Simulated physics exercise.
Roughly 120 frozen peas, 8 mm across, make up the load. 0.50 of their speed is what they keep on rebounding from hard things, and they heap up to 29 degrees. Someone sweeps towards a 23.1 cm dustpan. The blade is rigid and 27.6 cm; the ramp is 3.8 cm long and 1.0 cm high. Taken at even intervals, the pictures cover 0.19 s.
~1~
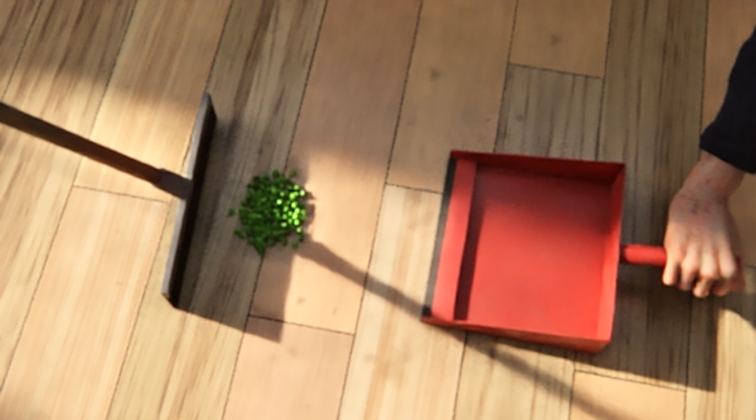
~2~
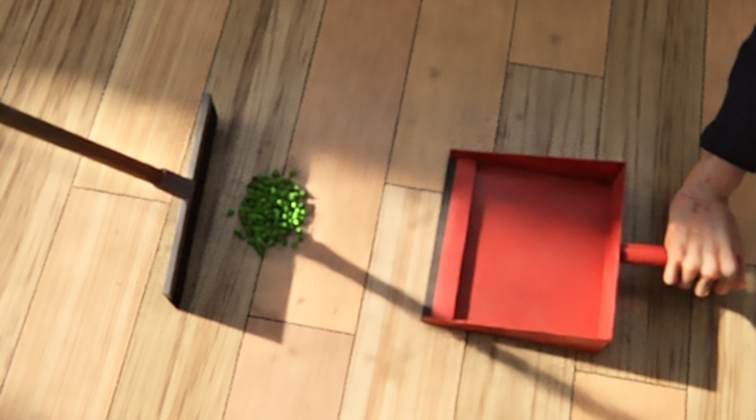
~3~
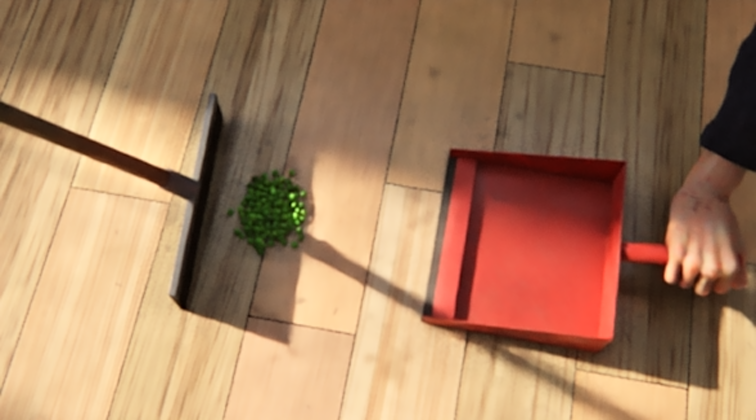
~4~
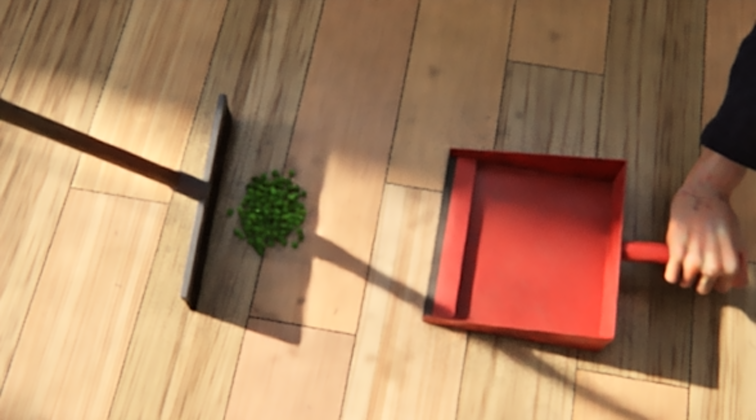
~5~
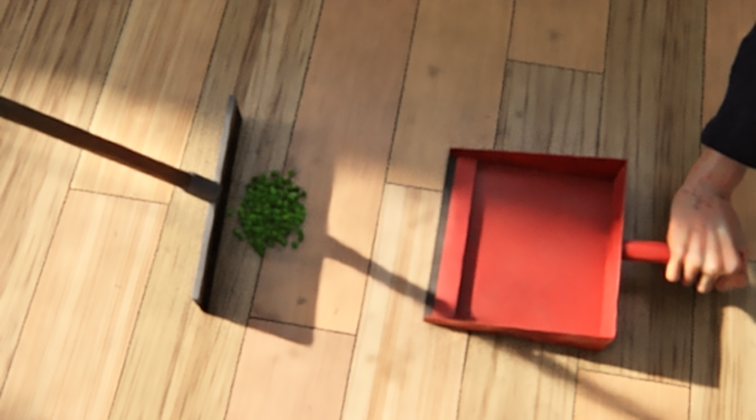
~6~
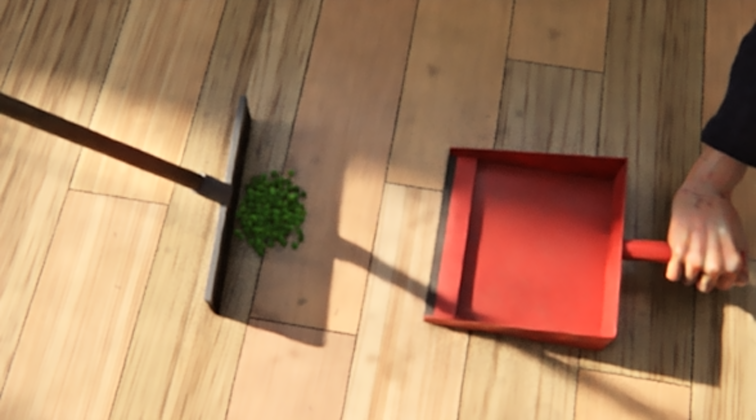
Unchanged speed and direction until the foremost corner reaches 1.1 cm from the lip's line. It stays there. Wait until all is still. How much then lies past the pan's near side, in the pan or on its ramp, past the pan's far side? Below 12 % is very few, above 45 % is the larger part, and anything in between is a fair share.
Past the pan's near side: Very few, in the pan or on its ramp: A fair share, past the pan's far side: Very few.
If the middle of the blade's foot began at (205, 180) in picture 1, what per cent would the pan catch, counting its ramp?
Close to 40 in a hundred.
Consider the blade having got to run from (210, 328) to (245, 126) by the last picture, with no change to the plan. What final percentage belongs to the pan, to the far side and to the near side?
You'd see pan at 10, far at 0 and near at 15.
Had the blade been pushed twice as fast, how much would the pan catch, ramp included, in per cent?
Share: Close to 40 %.
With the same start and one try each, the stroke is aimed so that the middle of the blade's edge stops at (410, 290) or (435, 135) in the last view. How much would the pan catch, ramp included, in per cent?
Close to 15 and 30 percent, in that order.
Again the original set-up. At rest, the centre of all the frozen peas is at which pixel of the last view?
Near (437, 227).
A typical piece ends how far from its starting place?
22 cm, roughly.
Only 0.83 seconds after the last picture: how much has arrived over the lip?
Over the lip so far: Approx. 30 %.
Then, 0.30 s after the last picture, middle of the blade 15 cm from the lip; 0 % over the lip, far side 0 %, near side 0 %.
Then, 0.51 s after the last picture, middle of the blade 7 cm from the lip; 0 % over the lip, far side 0 %, near side 0 %.
Then, 0.83 s after the last picture, middle of the blade 2 cm from the lip; 30 % over the lip, far side 0 %, near side 0 %.
In the end, near side 0 %, pan 30 %, far side 5 %, in front of the lip or behind the blade 65 %.
